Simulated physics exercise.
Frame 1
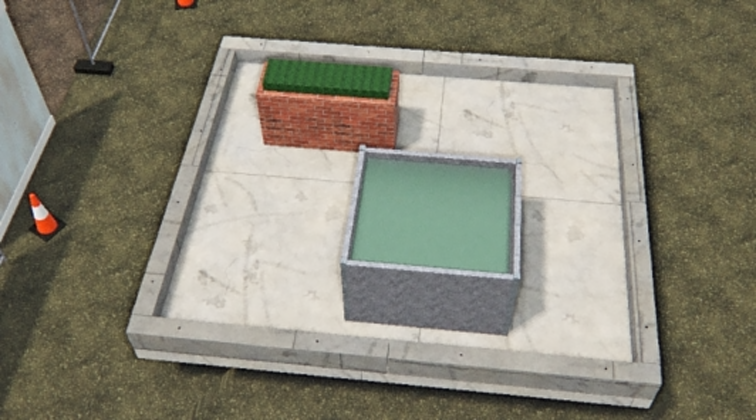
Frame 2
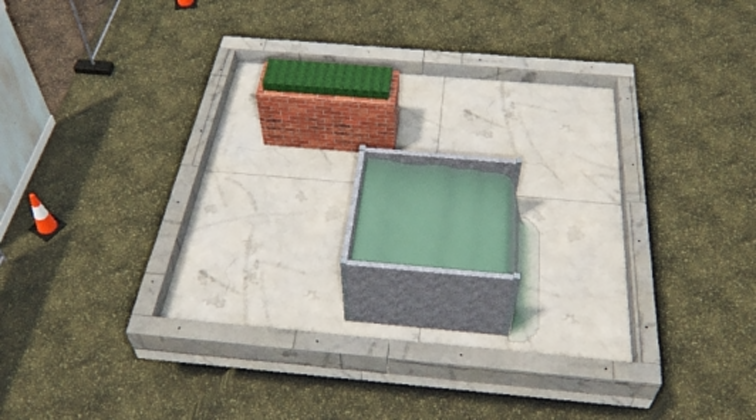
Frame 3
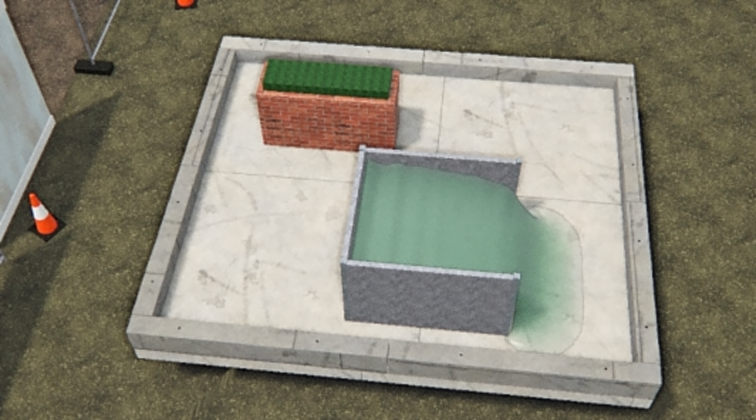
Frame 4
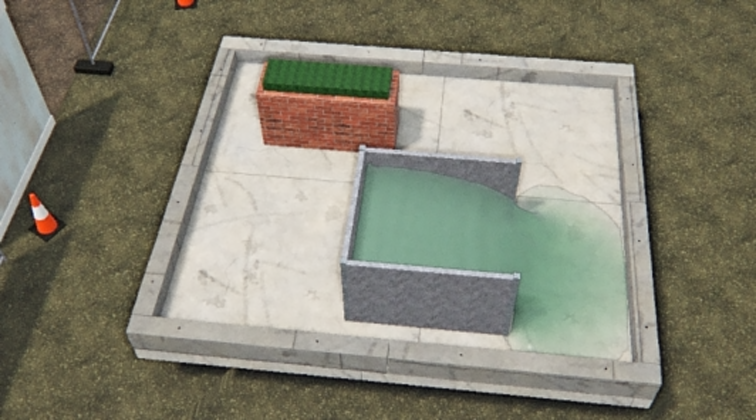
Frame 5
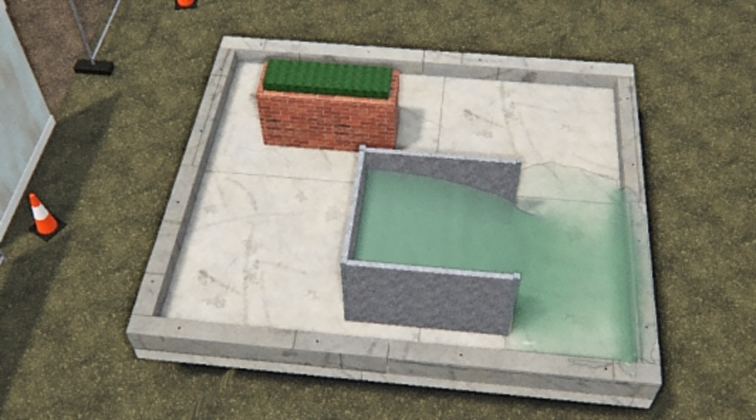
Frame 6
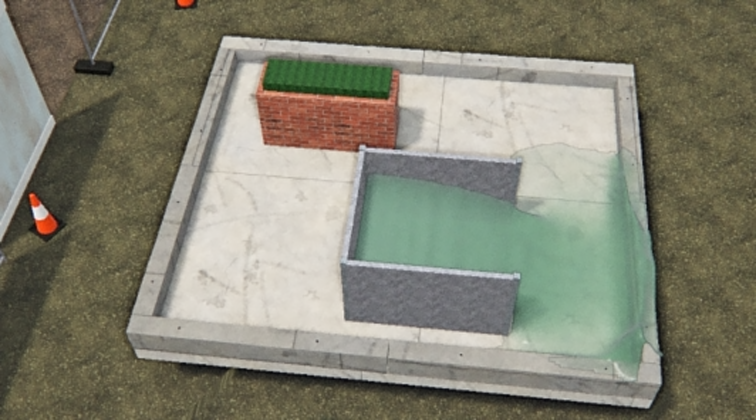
Green water sits still in an open grey tank, right of centre in a pale, walled concrete compound seen from above at an angle. A brick planter topped with green stands at the upper left, with grass, orange-and-white cones and a pale panel outside. The tank's right side opens, and water pours out rightward, fans across the floor, reaches the right wall and rises against it, while the camera stays still.
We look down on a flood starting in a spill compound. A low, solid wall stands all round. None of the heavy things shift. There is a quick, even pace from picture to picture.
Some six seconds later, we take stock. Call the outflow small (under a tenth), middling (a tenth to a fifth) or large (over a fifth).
Large.
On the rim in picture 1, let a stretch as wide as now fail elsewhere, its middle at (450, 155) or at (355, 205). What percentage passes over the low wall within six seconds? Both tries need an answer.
That's 18 in a hundred for the first try and 26 in a hundred for the second.
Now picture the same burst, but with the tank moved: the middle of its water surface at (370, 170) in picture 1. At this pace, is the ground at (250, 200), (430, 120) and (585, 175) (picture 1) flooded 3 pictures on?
Untouched, untouched, soaked.
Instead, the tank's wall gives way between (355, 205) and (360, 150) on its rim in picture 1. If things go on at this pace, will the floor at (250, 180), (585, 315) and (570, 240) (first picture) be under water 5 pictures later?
First point swamped, second point bare, third point bare.
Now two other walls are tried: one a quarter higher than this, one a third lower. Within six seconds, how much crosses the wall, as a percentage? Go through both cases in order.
About 22 per cent, then about 52 per cent.
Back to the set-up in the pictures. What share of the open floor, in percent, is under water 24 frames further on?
Around 75 in a hundred.
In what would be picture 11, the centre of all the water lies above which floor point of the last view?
The centre of mass sits at about (515, 264).
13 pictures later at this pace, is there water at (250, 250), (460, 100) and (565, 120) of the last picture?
In that order: Not flooded, flooded, under water.
A moment on, water covers 25 % of the floor; the low wall has let 9 % over.
Next, water covers 25 % of the floor; the low wall has let 18 % over.
Then, water covers 45 % of the floor; the low wall has let 33 % over.
Later, water covers 65 % of the floor; the low wall has let 35 % over.
In the end, water covers 80 % of the floor; the low wall has let 35 % over.
